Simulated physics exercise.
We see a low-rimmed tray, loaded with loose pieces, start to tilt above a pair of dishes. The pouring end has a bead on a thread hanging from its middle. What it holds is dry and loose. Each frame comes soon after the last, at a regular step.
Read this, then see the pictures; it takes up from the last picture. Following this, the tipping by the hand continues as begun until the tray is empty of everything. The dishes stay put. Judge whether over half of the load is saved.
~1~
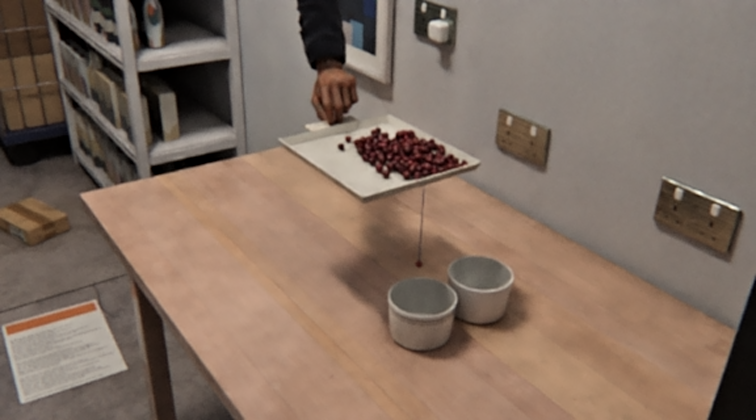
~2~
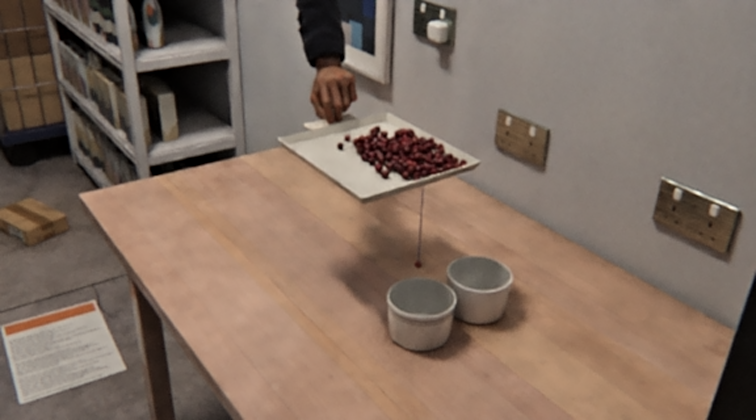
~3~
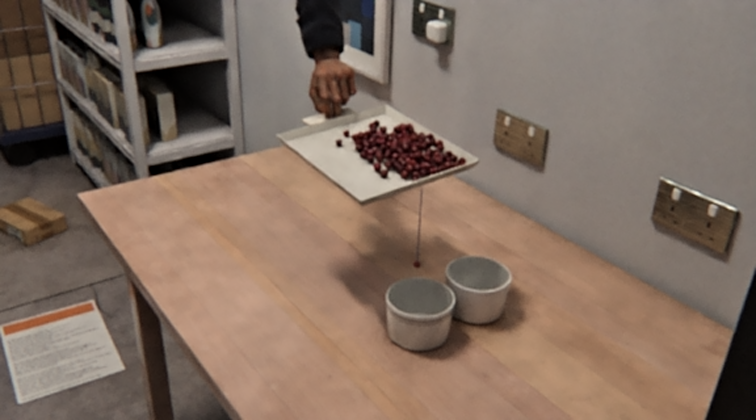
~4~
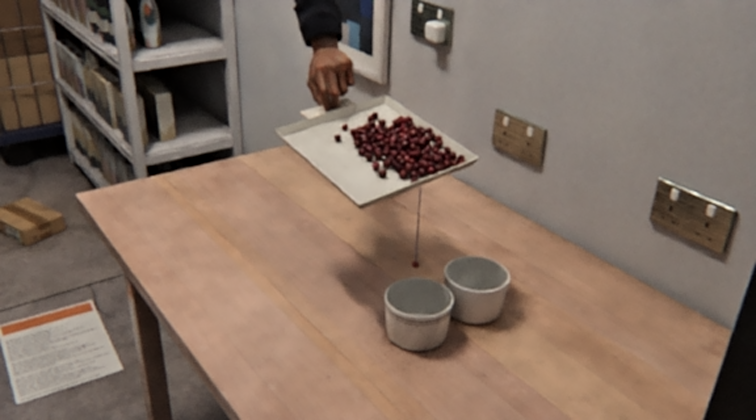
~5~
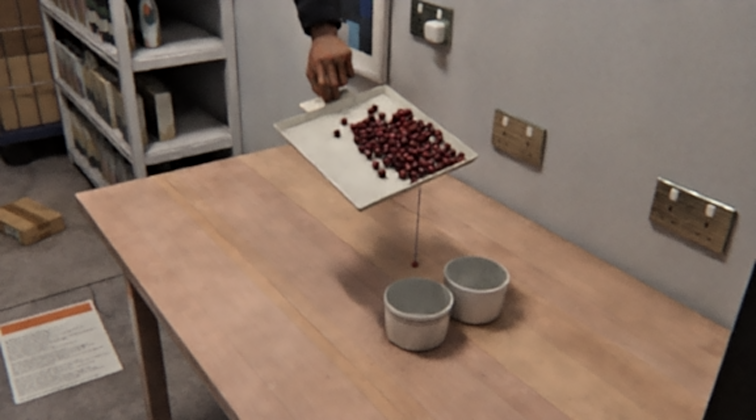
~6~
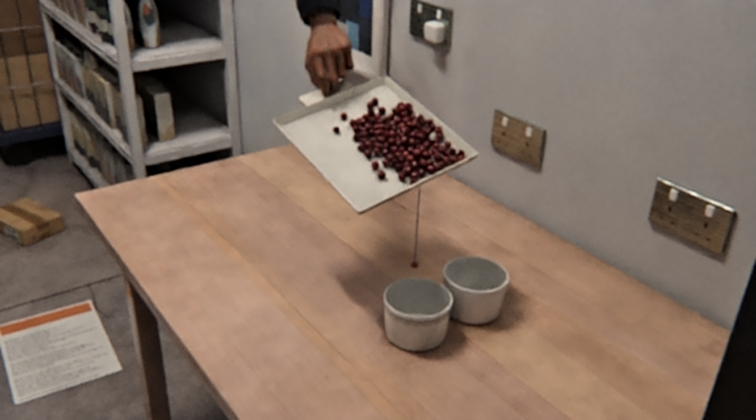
Under half of it is saved.
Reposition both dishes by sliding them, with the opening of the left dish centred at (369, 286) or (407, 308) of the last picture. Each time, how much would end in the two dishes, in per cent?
Roughly 60 per cent, then roughly 20 per cent.
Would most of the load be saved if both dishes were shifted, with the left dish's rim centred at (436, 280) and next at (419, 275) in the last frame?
Well, the minor share the first time and the minor share the second time.
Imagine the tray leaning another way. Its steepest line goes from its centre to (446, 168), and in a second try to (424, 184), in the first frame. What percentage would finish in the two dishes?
So it's 40 percent with the first slope and 90 percent with the other.
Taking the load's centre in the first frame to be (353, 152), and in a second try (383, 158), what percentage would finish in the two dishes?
Near 10 and 20 percent respectively.
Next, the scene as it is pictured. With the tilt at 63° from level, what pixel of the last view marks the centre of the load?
I'd mark the middle close to (377, 203).
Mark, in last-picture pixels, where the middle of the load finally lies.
The centre comes to rest close to (361, 346).
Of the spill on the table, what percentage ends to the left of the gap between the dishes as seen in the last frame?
About 100 per cent.
Shortly afterwards, tray tipped steeply; near two thirds on the tray; only a few in the left dish; a little outside both; near a quarter in the air.
Next, tray tipped past a quarter turn; near a quarter in the left dish; the bulk outside both; only a few in the air.
Some moments later, tray tipped past a quarter turn; near a quarter in the left dish; the bulk outside both.
In the end, tray tipped past a quarter turn; near a quarter in the left dish; none at all in the right dish; the bulk outside both.
